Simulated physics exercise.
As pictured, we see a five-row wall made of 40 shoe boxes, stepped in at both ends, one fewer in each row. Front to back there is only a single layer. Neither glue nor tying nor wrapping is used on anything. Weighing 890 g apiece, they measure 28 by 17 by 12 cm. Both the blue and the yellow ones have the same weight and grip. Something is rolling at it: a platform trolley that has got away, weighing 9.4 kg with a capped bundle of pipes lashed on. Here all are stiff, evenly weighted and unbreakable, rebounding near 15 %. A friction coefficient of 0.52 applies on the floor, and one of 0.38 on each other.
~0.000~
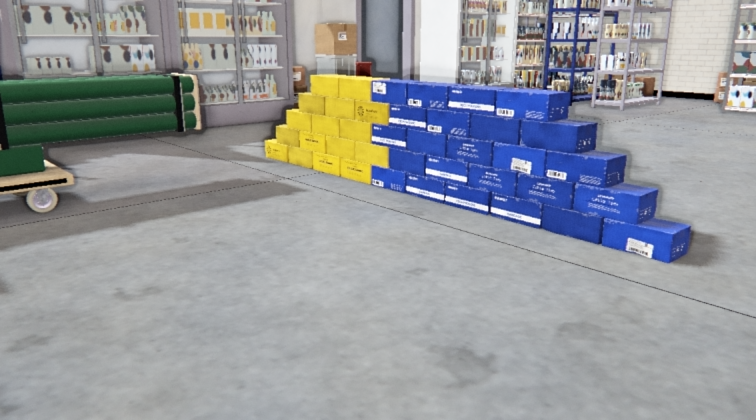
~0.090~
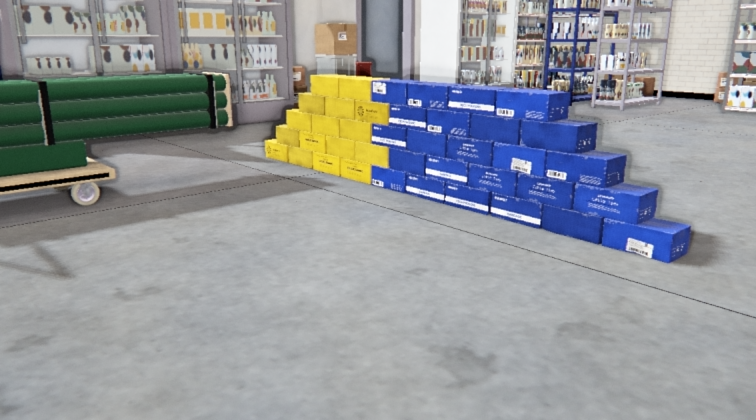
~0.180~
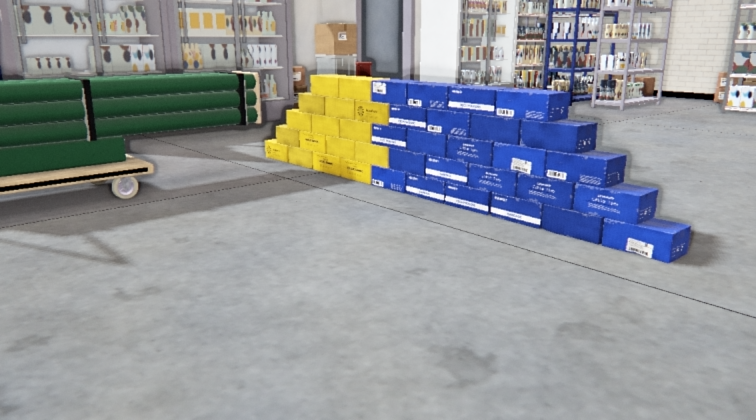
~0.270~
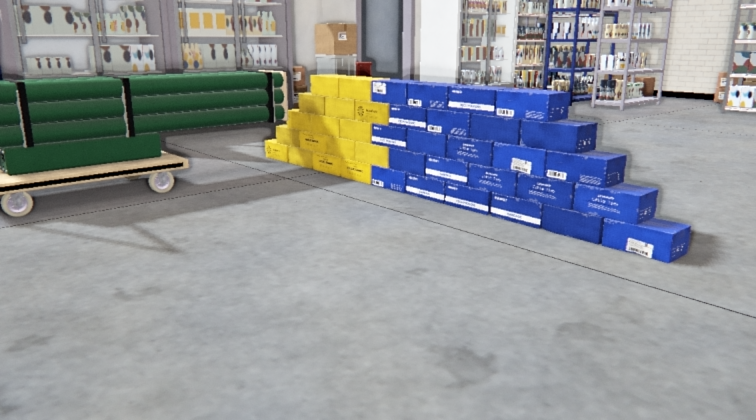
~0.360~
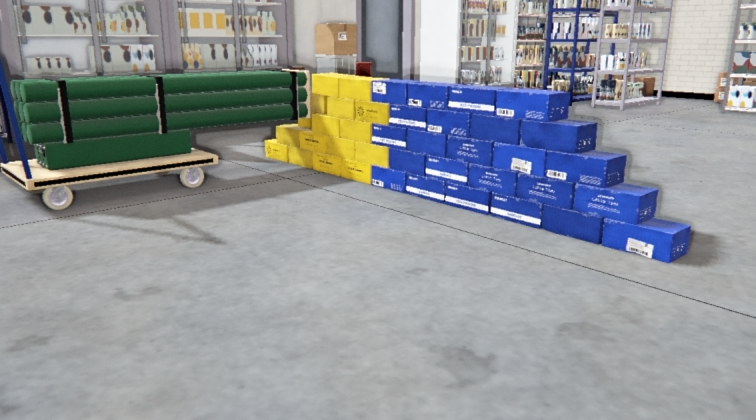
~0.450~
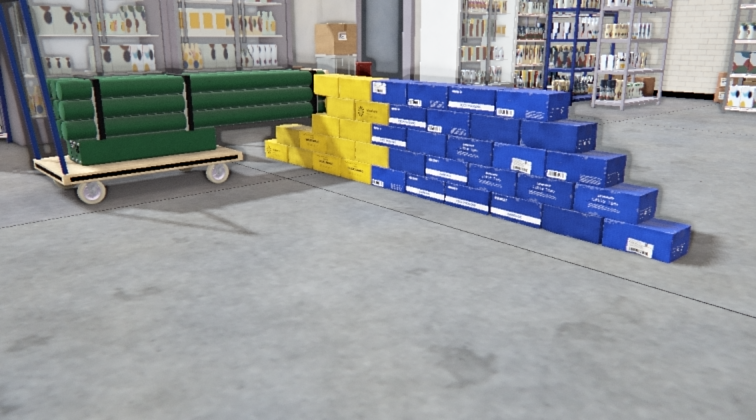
A platform trolley stacked with long green bundles rolls in from the left across a grey floor, towards a stepped wall of yellow and blue boxes. Its shadow slides over the yellow boxes, then the front of the load pushes in at the wall's left end, and a few boxes shift.
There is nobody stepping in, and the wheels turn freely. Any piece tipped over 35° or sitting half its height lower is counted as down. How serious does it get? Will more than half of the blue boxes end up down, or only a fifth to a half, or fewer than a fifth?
Fewer than a fifth of them.
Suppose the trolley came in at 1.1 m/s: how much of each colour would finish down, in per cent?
Result - blue: 0%; yellow: 20%.
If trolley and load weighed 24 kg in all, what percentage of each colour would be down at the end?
Result: Blue 0 and yellow 30 in a hundred.
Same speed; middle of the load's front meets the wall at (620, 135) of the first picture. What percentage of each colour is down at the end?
Blue 10 %, yellow 0 %.
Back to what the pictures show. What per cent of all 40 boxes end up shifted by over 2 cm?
20 in a hundred end up shifted.
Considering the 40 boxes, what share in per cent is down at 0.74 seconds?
10 per cent.
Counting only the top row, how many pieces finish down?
From the top row, the count is 1.
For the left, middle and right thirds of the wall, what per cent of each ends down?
Left 40 %, middle 0 %, right 0 %.
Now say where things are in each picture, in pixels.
In the first picture (each place is the centre of the face we see best), load (188, 93) 71 cm short of the wall; top blue box (388, 93); top yellow box (354, 89); all as stacked.
The second picture shows load (221, 91) 51 cm short of the wall; top blue box (388, 93).
The third picture shows load (251, 89) 30 cm short of the wall; top blue box (388, 93).
The fourth picture shows load (279, 87) 10 cm short of the wall; top blue box (388, 93).
The fifth picture shows load (302, 86) 8 cm into the wall's line; top blue box (388, 93); 2 have shifted.
The sixth picture shows load 25 cm into the wall's line; top blue box (388, 93); top yellow box (354, 89); 3 have shifted.
By 0.74 s, load 76 cm past the wall's line, still rolling; none of the 24 blue boxes down (3 of 40 in all colours); top blue box unmoved.
By 0.98 s, load 1.01 m past the wall's line, still rolling; none of the 24 blue boxes down (4 of 40 in all colours); top blue box unmoved.
When it is over (1.8 s), load 1.07 m past the wall's line, still rolling; none of the 24 blue boxes down (4 of 40 in all colours); top blue box unmoved; top yellow box unmoved. That is 0 per cent. In pixels of the last frame, middles, top blue box near (399, 92), top yellow box near (365, 89).
